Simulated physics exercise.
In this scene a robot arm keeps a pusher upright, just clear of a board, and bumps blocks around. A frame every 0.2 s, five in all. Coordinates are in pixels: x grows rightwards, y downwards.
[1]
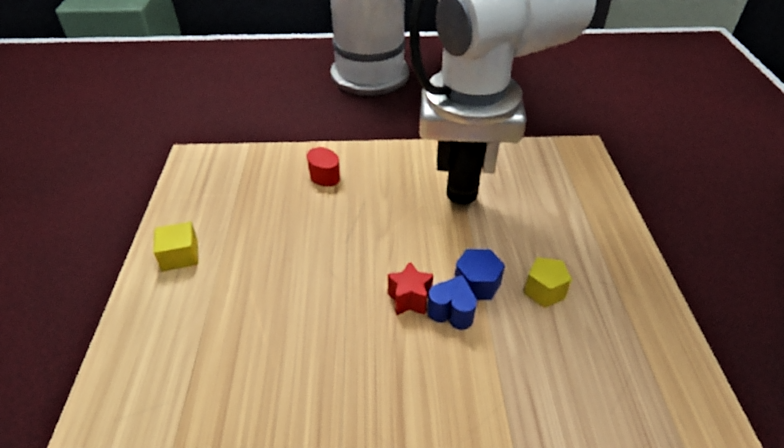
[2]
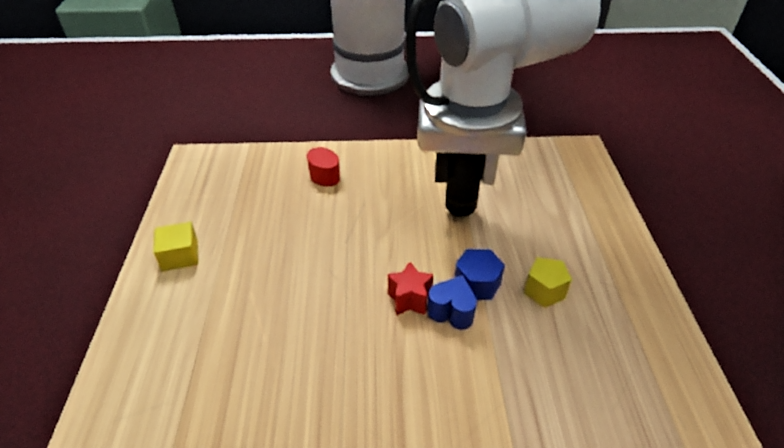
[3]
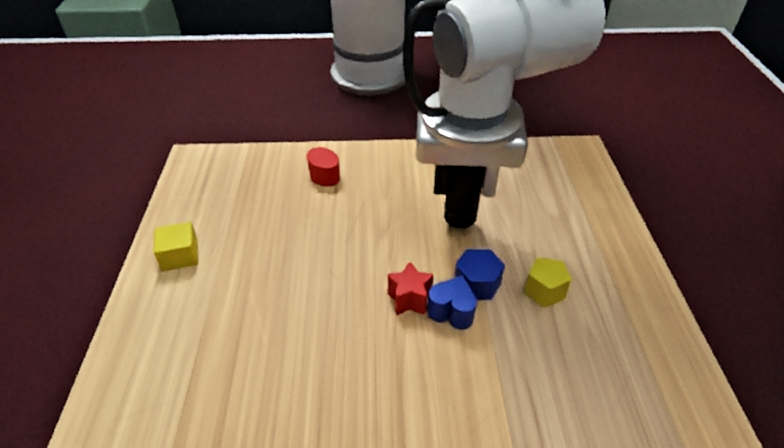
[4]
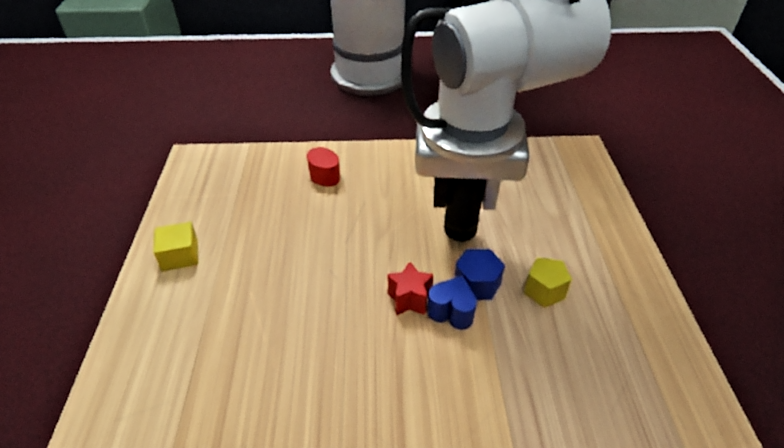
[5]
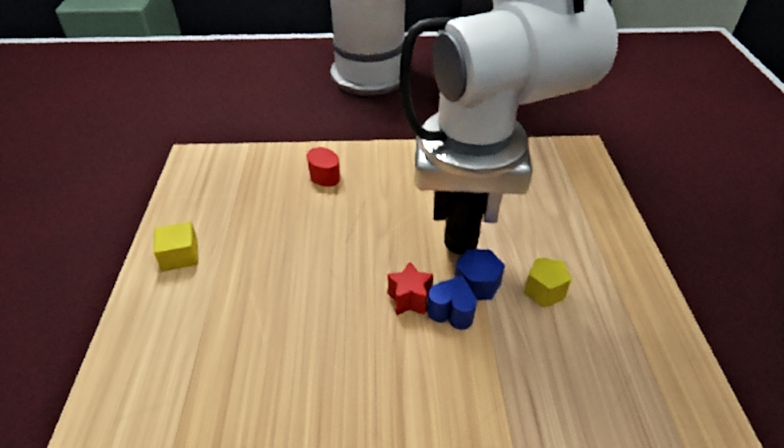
A white robotic arm with a black pusher works over a pale wooden board on a dark red surface, seen from above and in front by a still camera. A yellow cube lies at left, a red rounded block near the back, and a red star, blue heart, blue hexagon and yellow pentagon right of centre. The pusher moves slowly forward towards the blue hexagon, while the blocks stay still.
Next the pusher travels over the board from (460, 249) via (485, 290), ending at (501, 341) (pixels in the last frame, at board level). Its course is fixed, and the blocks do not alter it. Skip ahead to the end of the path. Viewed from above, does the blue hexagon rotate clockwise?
In short: No.
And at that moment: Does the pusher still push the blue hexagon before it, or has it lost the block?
As far as I can tell, the blue hexagon is still leading the way in front of the pusher.
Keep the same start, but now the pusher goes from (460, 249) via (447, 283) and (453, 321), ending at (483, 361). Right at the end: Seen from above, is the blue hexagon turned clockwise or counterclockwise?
From the top, the block rotates counterclockwise.
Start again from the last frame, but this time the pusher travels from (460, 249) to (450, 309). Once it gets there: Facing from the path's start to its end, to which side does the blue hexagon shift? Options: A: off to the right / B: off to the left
I choose B.
The first path, step by step. One third of the way, pusher (481, 270); blue hexagon (495, 288).
Two thirds of the way, pusher (492, 301); blue hexagon (512, 322), turned 15° anticlockwise.
At the end, pusher (503, 335); blue heart still; blue hexagon (531, 359), turned 30° anticlockwise.
